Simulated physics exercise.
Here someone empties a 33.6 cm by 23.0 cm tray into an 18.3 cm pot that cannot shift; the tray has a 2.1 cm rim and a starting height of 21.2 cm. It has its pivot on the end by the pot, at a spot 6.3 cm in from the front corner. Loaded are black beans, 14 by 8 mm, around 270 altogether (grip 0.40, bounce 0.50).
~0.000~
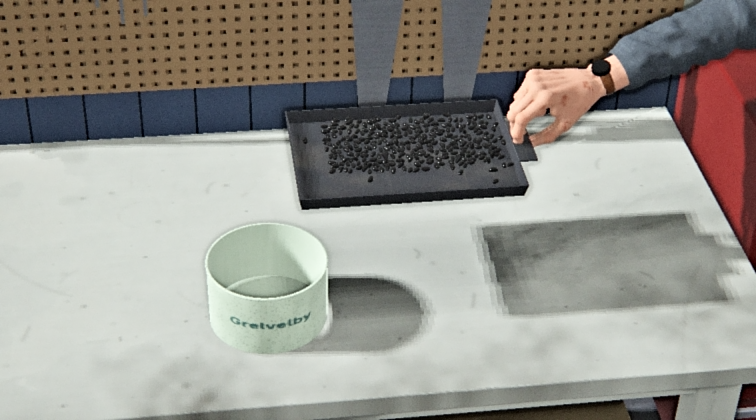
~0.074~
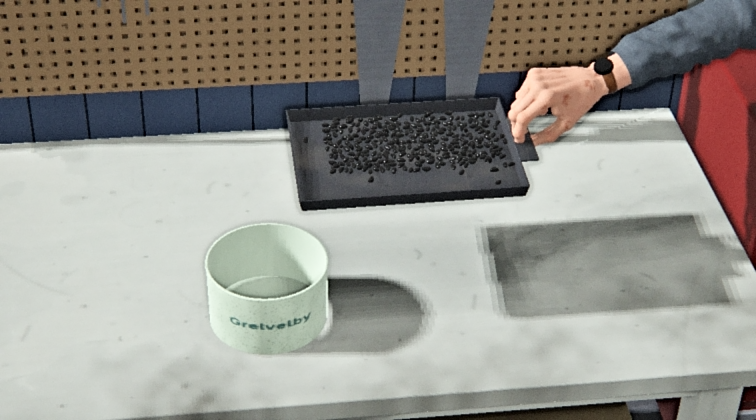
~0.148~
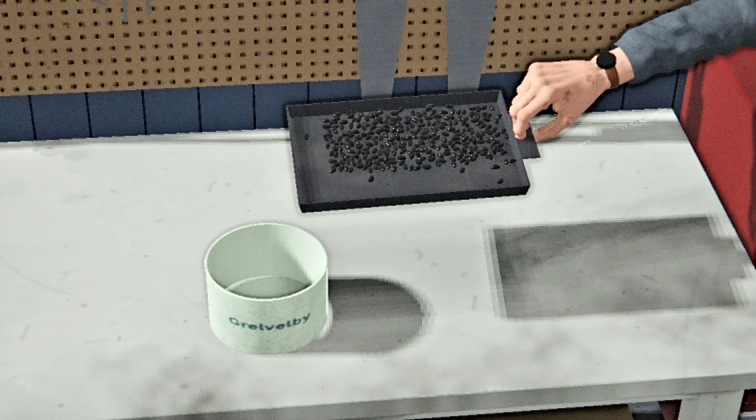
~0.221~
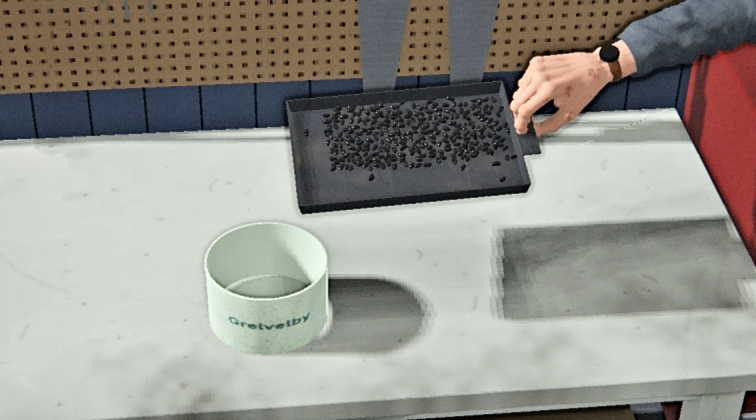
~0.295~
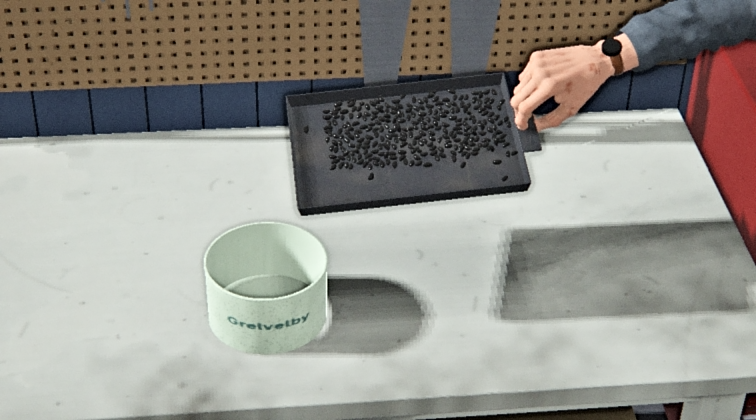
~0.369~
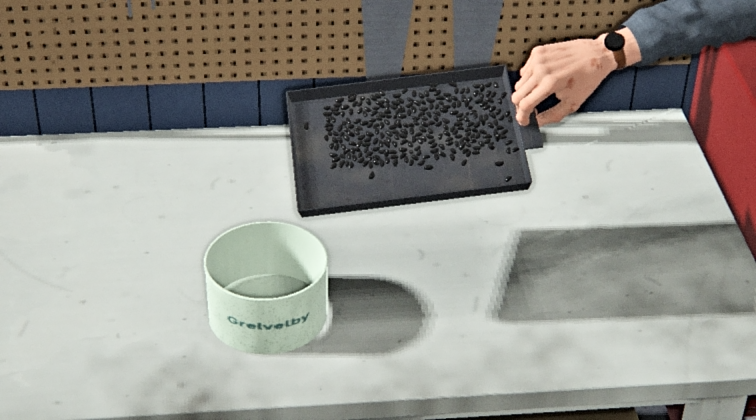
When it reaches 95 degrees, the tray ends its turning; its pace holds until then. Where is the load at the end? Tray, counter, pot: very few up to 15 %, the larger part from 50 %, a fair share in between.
Tray very few; counter the larger part; pot a fair share.
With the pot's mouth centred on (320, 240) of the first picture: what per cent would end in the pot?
About 65 per cent.
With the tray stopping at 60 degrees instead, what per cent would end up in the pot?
The pot would get around 5 per cent.
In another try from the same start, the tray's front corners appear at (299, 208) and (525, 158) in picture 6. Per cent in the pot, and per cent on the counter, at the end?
Final per cent - pot 95, counter 5.
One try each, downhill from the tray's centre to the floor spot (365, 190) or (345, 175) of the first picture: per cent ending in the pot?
90 and 90 %.
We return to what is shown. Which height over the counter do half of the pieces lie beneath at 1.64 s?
Roughly 22 centimetres.
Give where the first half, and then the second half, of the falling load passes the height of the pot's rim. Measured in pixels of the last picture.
Earlier half at about (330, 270), later half at about (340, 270) in pixels.
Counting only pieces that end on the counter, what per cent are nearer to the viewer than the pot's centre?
Estimate: Close to 80 per cent of the pieces.
Then, at 1.13 s, tilt 52 degrees; the tray holds 95 %, the pot 0 %.
Then, at 1.64 s, tilt 77 degrees; the tray holds 90 %, the pot 5 %.
After 2.22 s, tilt 95 degrees; the tray holds 0 %, the pot 40 %.
At rest (3.4 s), tray 0 %, counter 55 %, pot 40 %.
